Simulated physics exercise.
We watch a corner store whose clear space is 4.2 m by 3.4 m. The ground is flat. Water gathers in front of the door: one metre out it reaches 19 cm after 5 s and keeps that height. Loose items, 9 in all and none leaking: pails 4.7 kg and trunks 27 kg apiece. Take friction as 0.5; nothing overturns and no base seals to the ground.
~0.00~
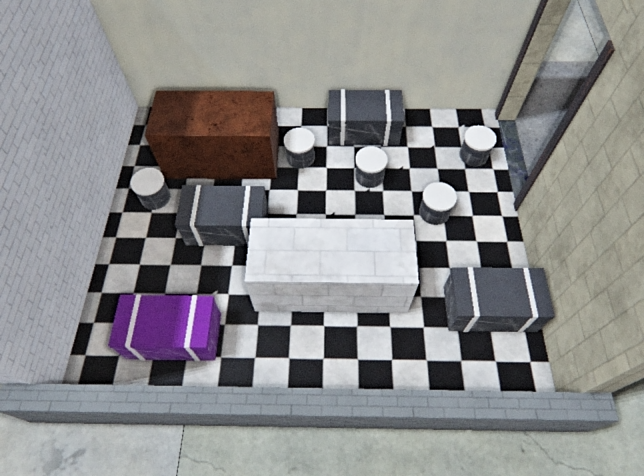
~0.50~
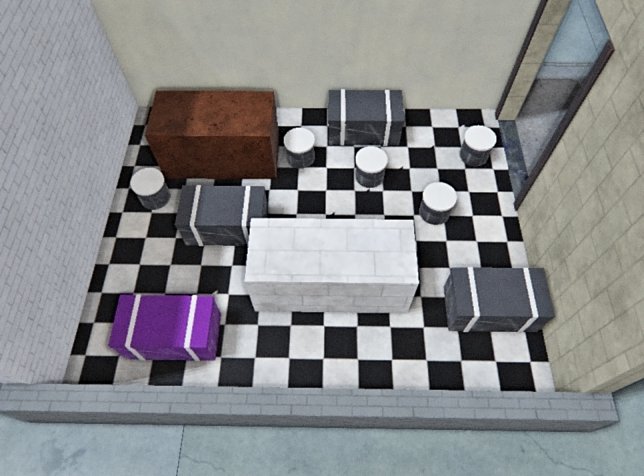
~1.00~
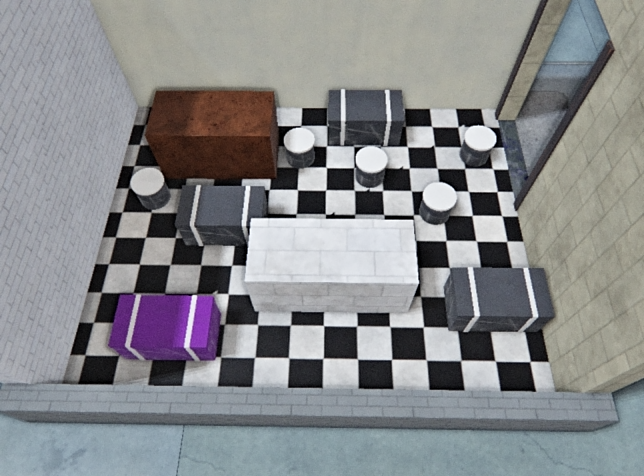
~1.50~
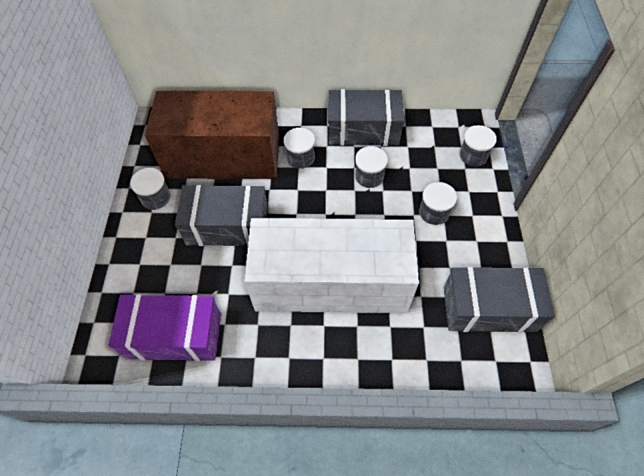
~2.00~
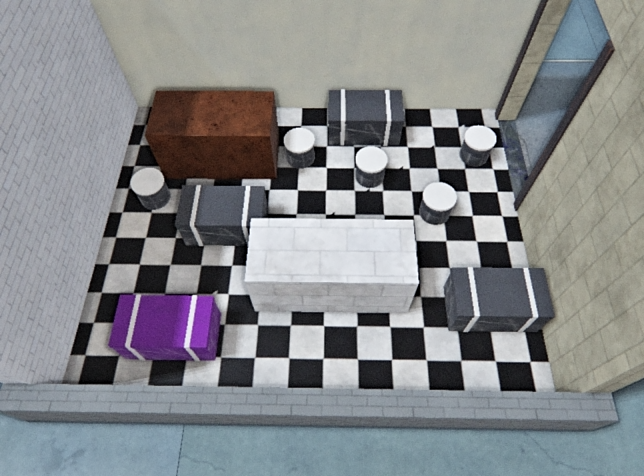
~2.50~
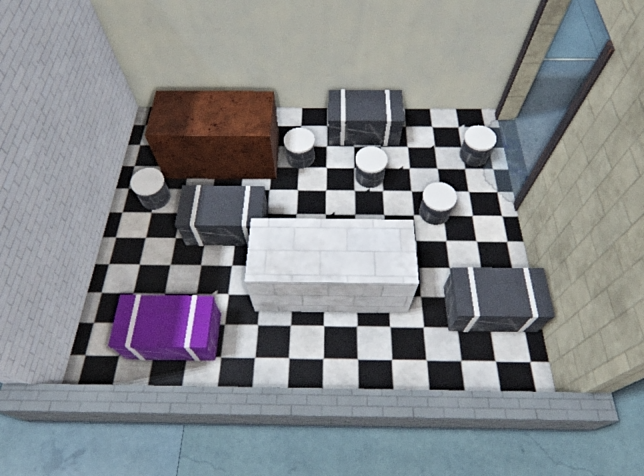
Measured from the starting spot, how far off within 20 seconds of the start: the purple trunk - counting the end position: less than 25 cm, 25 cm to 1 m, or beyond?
The purple trunk travels far.
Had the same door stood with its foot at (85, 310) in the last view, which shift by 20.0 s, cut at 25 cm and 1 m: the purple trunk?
Then the purple trunk ends far away.
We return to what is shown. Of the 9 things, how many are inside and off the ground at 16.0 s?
At that moment 8.
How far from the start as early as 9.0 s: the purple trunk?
Roughly 0 cm by then.
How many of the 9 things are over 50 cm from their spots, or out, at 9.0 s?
By then 5.
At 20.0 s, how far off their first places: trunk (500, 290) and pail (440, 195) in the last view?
In turn: 60 cm, 30 cm.
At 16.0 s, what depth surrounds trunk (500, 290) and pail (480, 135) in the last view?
Roughly 11 and 14 cm.
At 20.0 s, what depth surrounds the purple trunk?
About 15 cm.
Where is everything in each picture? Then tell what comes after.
The purple trunk at (162, 320), on the bottom; water covers 0.0 m2; 0 of 9 have shifted, in the first picture.
The purple trunk at (162, 320), on the bottom; water covers 0.0 m2; 0 of 9 have shifted, in the second picture.
The purple trunk at (162, 320), on the bottom; water covers 0.0 m2; 0 of 9 have shifted, in the third picture.
The purple trunk at (162, 320) rests on the ground; water covers 0.0 m2; 0 of 9 have shifted, in the fourth picture.
The purple trunk at (162, 320) rests on the ground; 0.0 m2 under water; 0 of 9 have shifted, in the fifth picture.
The purple trunk at (162, 320), on the bottom; 0.2 m2 under water; 0 of 9 have shifted, in the sixth picture.
After 4.0 s the purple trunk is near (162, 320), 0.0 m from its start, aground; 0 afloat.
After 9.0 s the purple trunk is near (162, 320), 0.0 m from its start, aground; 4 afloat.
After 16.0 s the purple trunk is near (426, 356), 2.2 m from its start, afloat; 8 afloat.
After 20.0 s the purple trunk is near (492, 346), 2.7 m from its start, afloat; 9 afloat.
